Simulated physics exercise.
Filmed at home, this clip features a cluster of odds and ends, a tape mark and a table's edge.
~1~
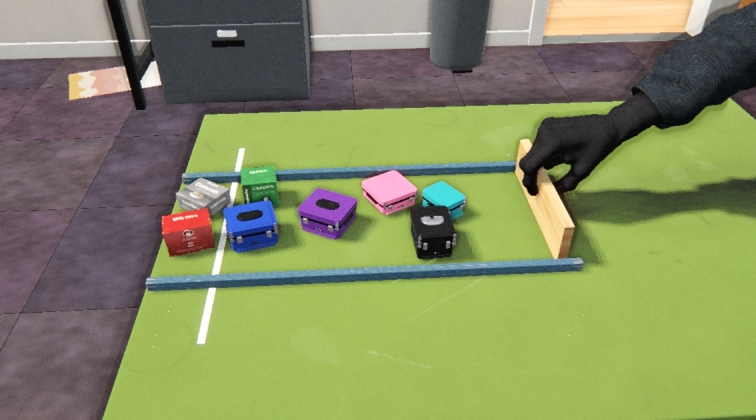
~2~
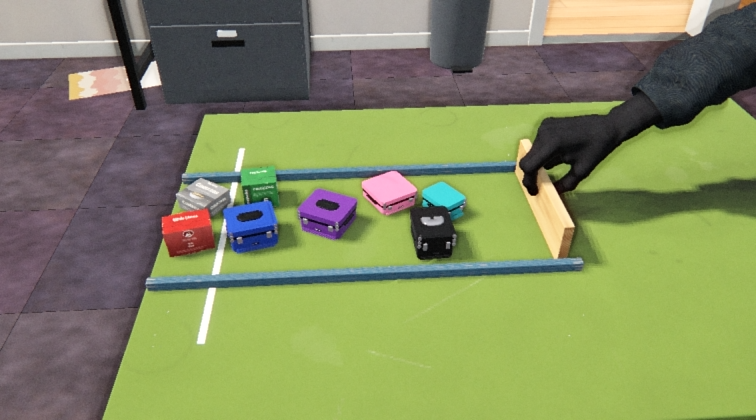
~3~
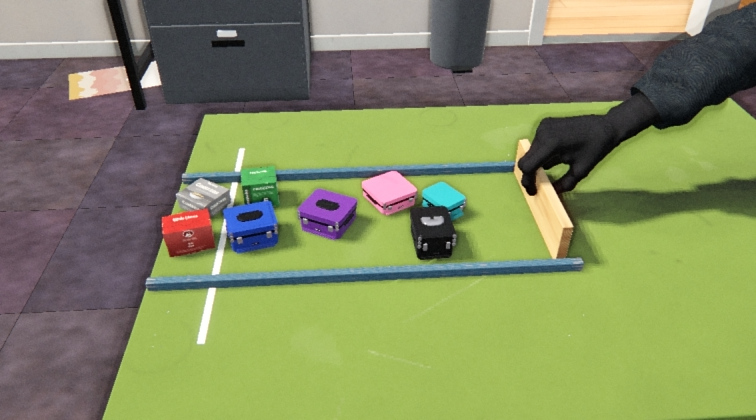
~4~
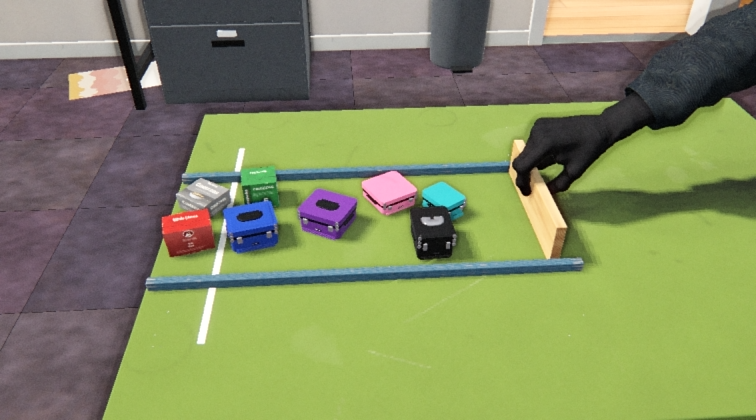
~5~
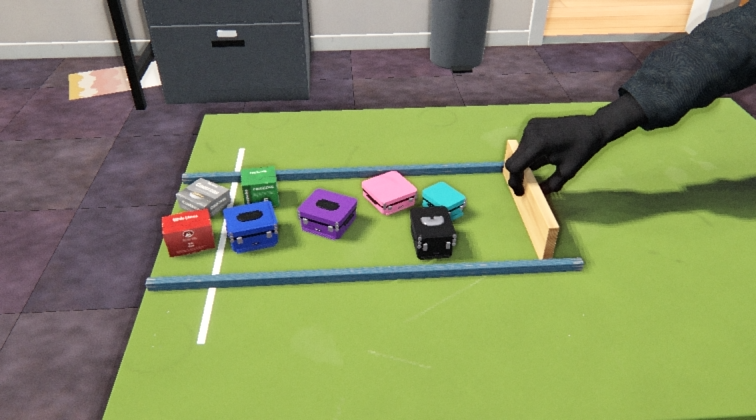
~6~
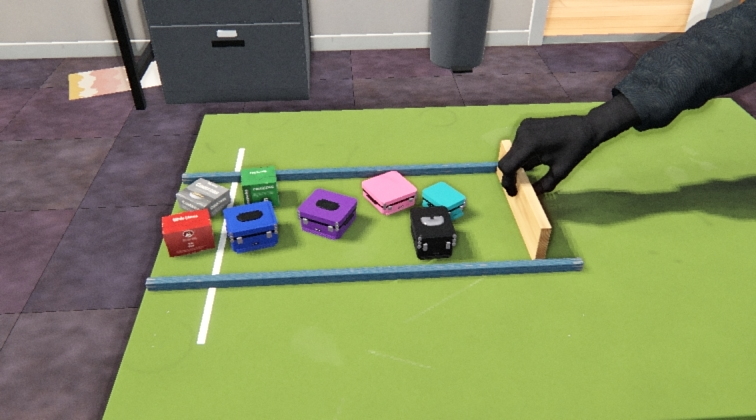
At first, a black-gloved hand holds a wooden board upright at the right of a green table, where colourful little cases and boxes sit between two blue rails, some near a white line. The hand then slides the board slightly left, narrowing the gap to the cases, which stay still.
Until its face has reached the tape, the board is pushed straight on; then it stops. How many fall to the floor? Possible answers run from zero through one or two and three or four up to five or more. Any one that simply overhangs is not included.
The table loses three, maybe four.
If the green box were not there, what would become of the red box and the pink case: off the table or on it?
The red box ends up below while the pink case stays up top.
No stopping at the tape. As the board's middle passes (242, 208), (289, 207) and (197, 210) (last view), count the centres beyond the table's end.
Counts by place: 3 / 1 / 5.
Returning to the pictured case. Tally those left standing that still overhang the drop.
I get 1.
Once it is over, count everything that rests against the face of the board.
All in all, 3.
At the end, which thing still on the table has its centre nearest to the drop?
It's the purple case that is foremost.
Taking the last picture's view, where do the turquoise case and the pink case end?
The turquoise case ends at (213, 212) and the pink case at (212, 189).
Soon after, none off yet; red box at rest near (189, 232); grey box at rest near (204, 198); blue case at rest near (252, 227).
By the end, the number that fall off is three or four; fallen, green box, blue case, grey box and red box.
